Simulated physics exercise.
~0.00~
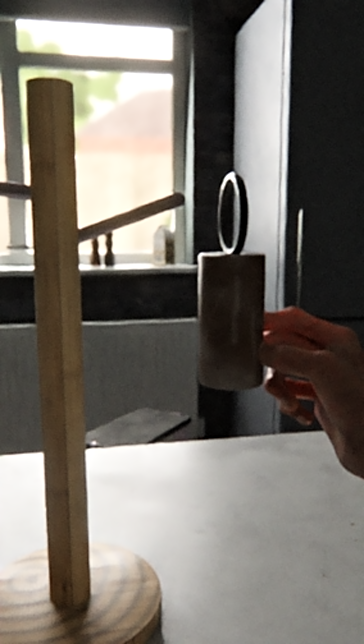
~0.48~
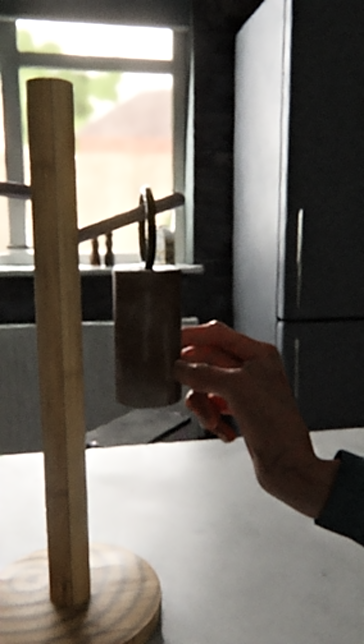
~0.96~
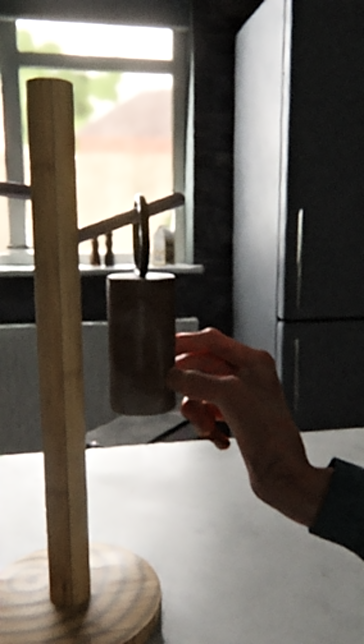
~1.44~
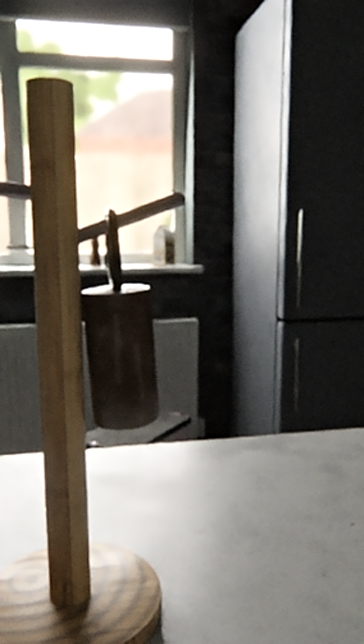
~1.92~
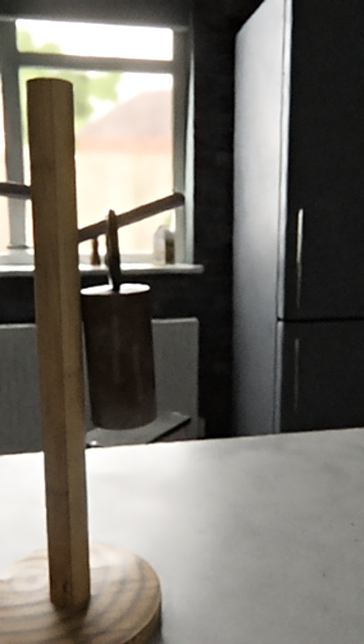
A brown lantern moves left onto a wooden stand's peg and stays hanging after the hand lets go.
